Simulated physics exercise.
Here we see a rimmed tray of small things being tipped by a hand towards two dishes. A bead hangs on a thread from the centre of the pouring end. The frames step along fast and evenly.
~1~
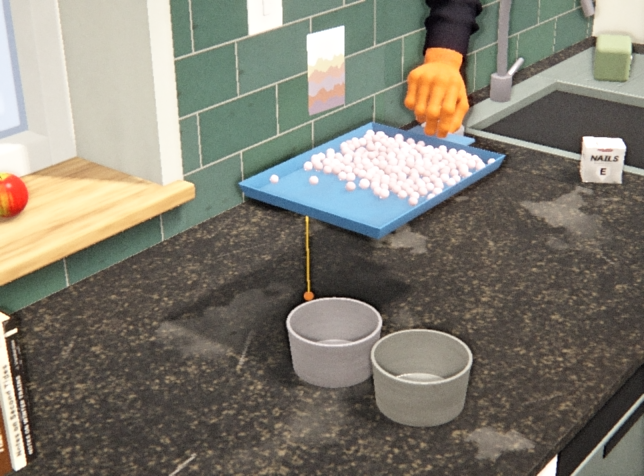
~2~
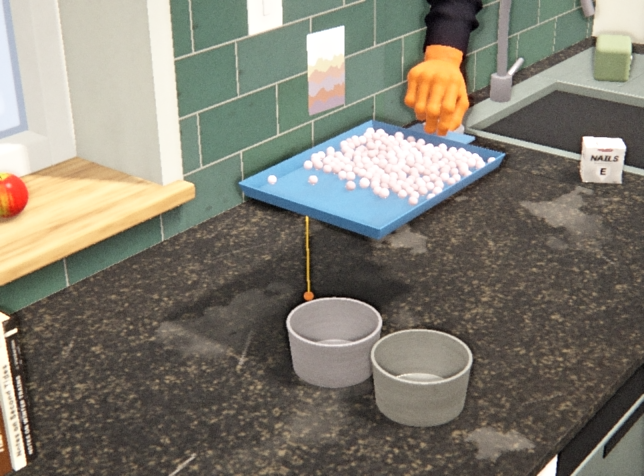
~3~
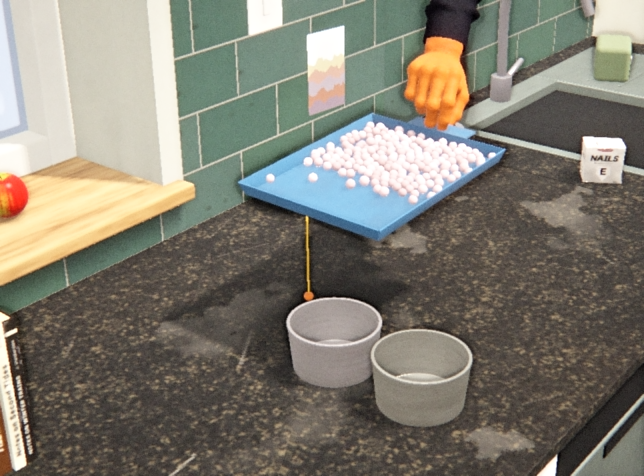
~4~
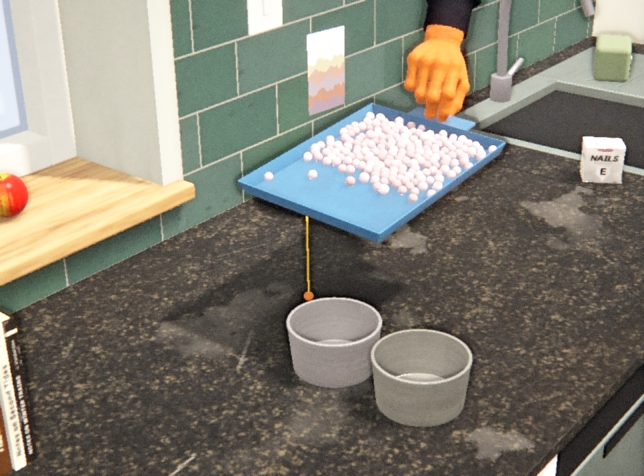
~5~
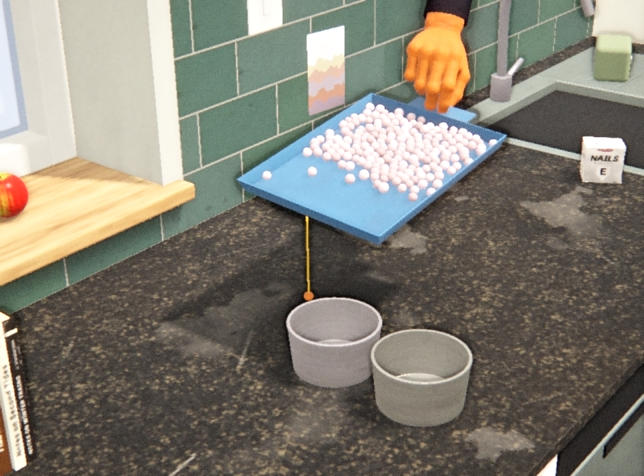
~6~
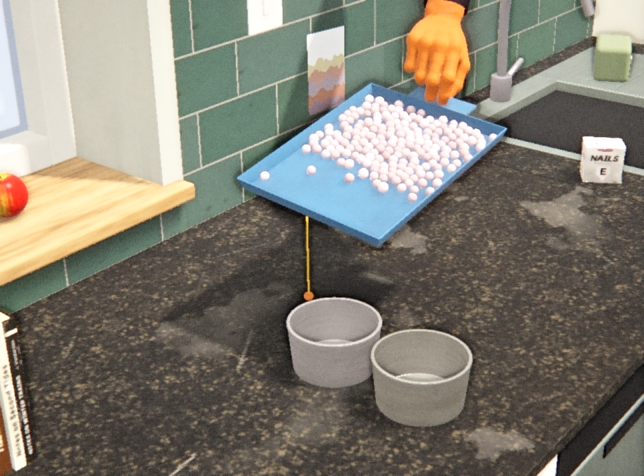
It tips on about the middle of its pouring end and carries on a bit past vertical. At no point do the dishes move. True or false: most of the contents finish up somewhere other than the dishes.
False.
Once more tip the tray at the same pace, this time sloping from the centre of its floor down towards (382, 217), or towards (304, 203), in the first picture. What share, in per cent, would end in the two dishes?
The first try gives close to 70 percent; the next gives 10 percent.
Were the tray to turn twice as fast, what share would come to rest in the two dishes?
Share: Around 40%.
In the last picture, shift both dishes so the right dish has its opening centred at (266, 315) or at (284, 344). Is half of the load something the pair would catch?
In order, they'd catch a minor share, and next a minor share.
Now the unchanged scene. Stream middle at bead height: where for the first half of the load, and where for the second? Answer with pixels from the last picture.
At (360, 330) for the first part, then at (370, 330) for the others.
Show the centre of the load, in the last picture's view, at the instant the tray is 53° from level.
(361, 235).
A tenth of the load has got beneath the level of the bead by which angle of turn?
The tilt then is about 45°.
Soon, tray tipped steeply; about two thirds on the tray; a small part in the right dish; a small part in the left dish; a small part outside both; a small part in the air.
A while on, tray tipped right over; a stray few on the tray; about a quarter in the right dish; about a third in the left dish; about a quarter outside both; a stray few in the air.
Towards the end, tray tipped past a quarter turn; about a third in the right dish; about a third in the left dish; about a quarter outside both.
Finally, tray tipped past a quarter turn; about a third in the right dish; about a third in the left dish; about a quarter outside both.
